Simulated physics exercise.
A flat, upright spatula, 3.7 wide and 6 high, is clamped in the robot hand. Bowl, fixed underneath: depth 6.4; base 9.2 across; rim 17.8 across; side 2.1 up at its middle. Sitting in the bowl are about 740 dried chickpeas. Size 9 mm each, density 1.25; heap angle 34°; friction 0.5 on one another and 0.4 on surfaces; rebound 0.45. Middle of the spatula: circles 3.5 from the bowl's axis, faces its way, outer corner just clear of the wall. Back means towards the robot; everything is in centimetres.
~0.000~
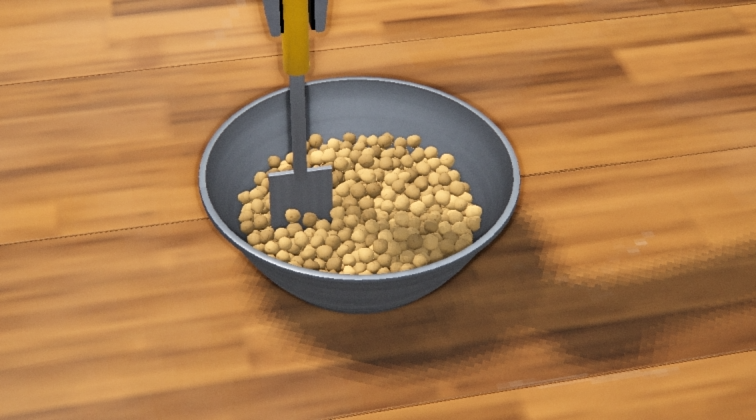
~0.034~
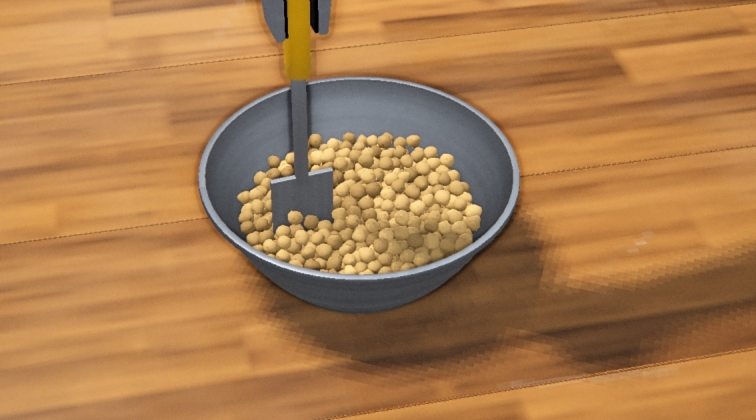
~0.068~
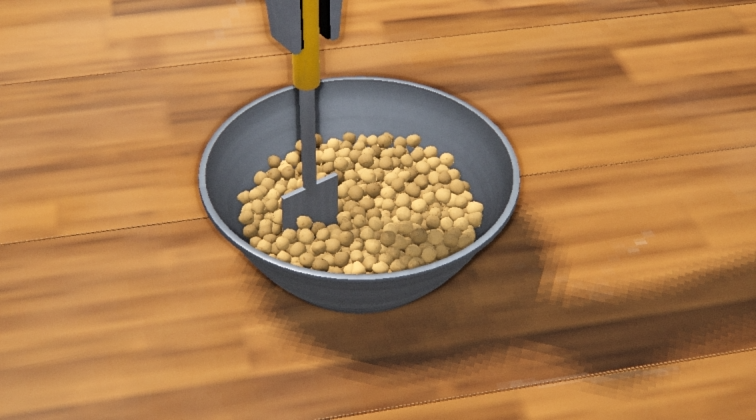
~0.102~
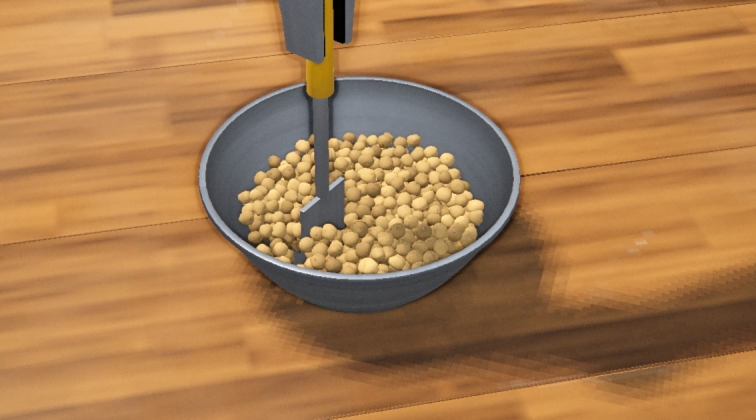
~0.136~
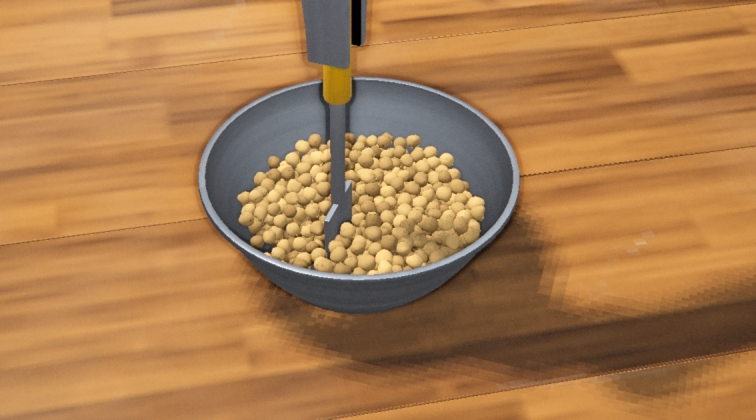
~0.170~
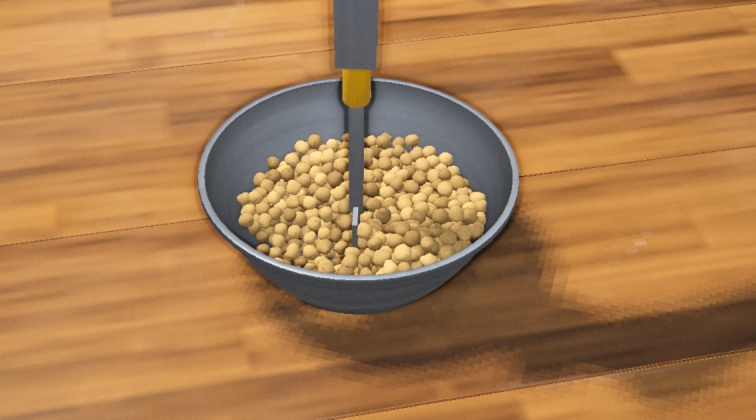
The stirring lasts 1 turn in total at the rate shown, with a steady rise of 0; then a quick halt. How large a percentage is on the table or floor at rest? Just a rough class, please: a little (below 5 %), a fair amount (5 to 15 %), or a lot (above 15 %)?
A little.
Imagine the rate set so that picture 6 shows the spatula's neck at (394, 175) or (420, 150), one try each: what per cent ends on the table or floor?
Some 10 and 25 per cent.
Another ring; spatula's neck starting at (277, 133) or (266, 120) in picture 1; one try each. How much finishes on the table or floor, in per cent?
Close to 10 per cent for the first and close to 5 per cent for the second.
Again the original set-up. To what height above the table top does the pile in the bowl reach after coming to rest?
Height: Roughly 7.0 cm.
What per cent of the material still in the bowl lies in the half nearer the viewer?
Around 60 percent of it.
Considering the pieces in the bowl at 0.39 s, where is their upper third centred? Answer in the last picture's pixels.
I'd put it at around (426, 146).
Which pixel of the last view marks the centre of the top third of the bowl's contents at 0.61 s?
The centre is roughly (284, 160).
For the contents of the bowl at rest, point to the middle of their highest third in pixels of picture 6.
(313, 244).
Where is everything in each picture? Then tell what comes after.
The first frame shows spatula neck at (299, 150), 0° round; upper third of the load around (366, 204), from x 245 to 475, top at y 140; 739 in the bowl.
The second frame shows spatula neck at (301, 155), 7° round; upper third of the load around (363, 205), from x 245 to 475, top at y 140.
The third frame shows spatula neck at (309, 165), 24° round; upper third of the load around (367, 215), from x 245 to 475, top at y 140.
The fourth frame shows spatula neck at (322, 173), 41° round; upper third of the load around (374, 220), from x 245 to 475, top at y 140.
The fifth frame shows spatula neck at (338, 179), 58° round; upper third of the load around (388, 229), from x 245 to 480, top at y 140.
The sixth frame shows spatula neck at (356, 182), 76° round; upper third of the load around (400, 226), from x 245 to 480, top at y 140; 739 in the bowl.
After 0.39 s, 185° round, highest piece 8 above the table; 737 in the bowl, 1 on the table or floor, 1 in flight or on the tool.
After 0.61 s, 295° round, highest piece 8 above the table; 723 in the bowl, 14 on the table or floor, 2 in flight or on the tool.
After 0.91 s, 0° round, highest piece 7 above the table; 718 in the bowl, 21 on the table or floor.
After 1.61 s, 0° round, highest piece 7 above the table; 718 in the bowl, 21 on the table or floor.
At rest, 718 in the bowl, 21 on the table or floor. That is 3 % on the table or floor.
